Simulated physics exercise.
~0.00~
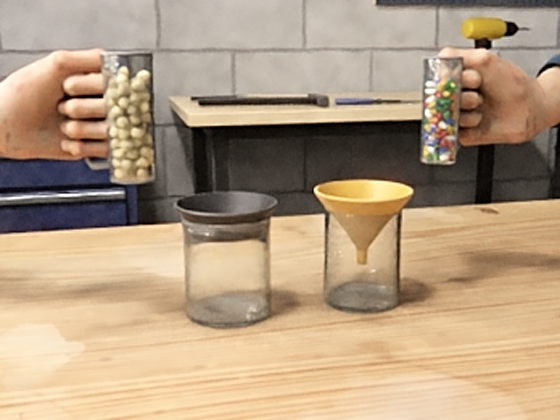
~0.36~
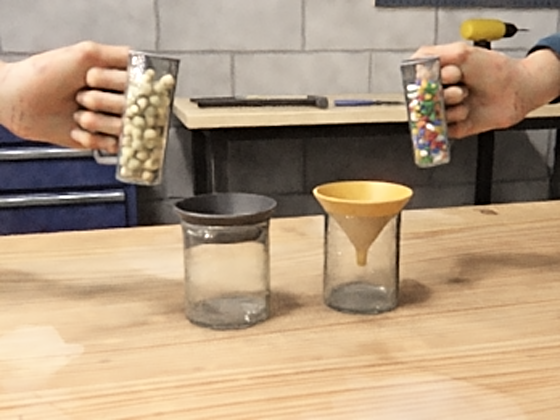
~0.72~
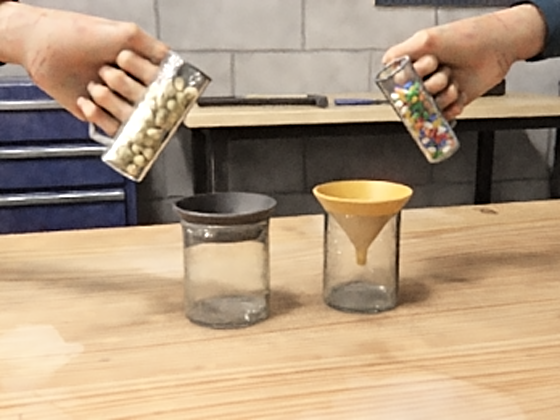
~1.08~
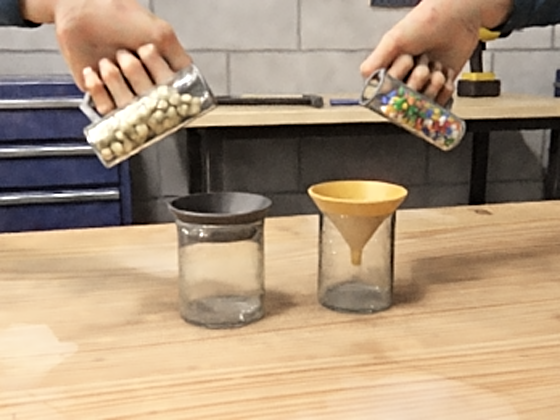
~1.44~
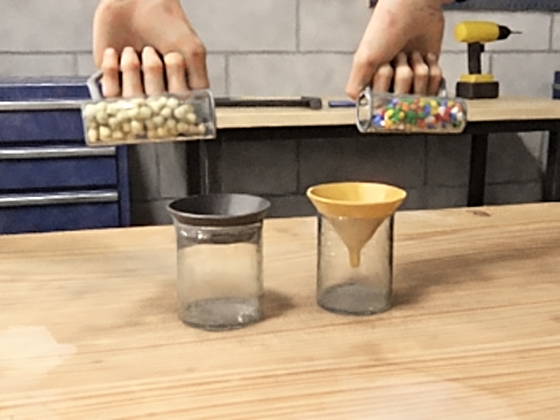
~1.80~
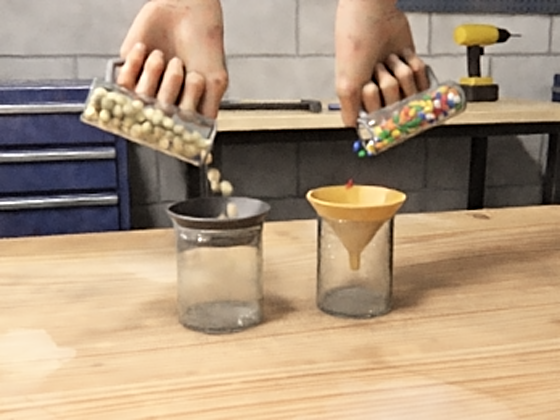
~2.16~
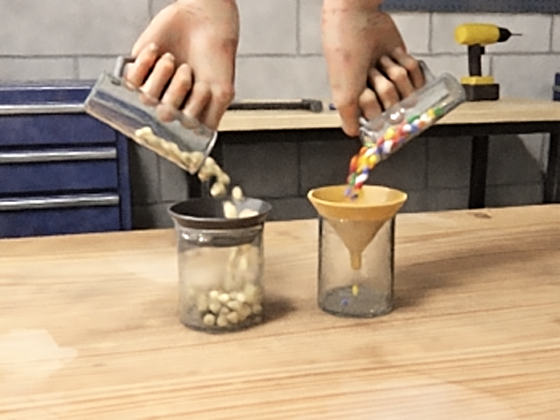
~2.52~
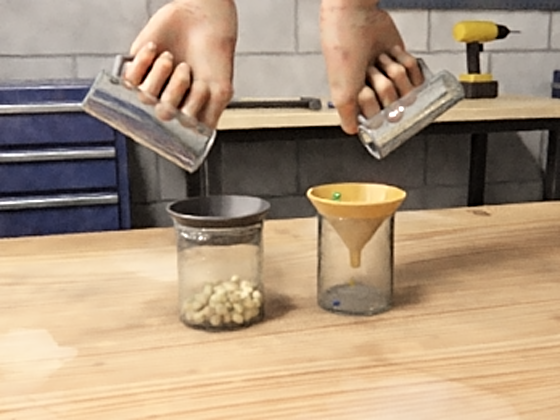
Two hands hold clear cups above a light wooden table in a workshop, seen from the front by a slightly swaying camera, with blue drawers and a yellow drill behind. The left cup holds pale round pieces above a dark funnel on a glass jar, and the right holds multicoloured beads above a yellow funnel on another. The hands tip both cups inward onto their sides, then further until the contents pour out. The pale pieces tumble through into the left jar. Finally, both cups are empty, the left funnel has cleared, and most beads remain stuck in the right funnel, with just a few below.
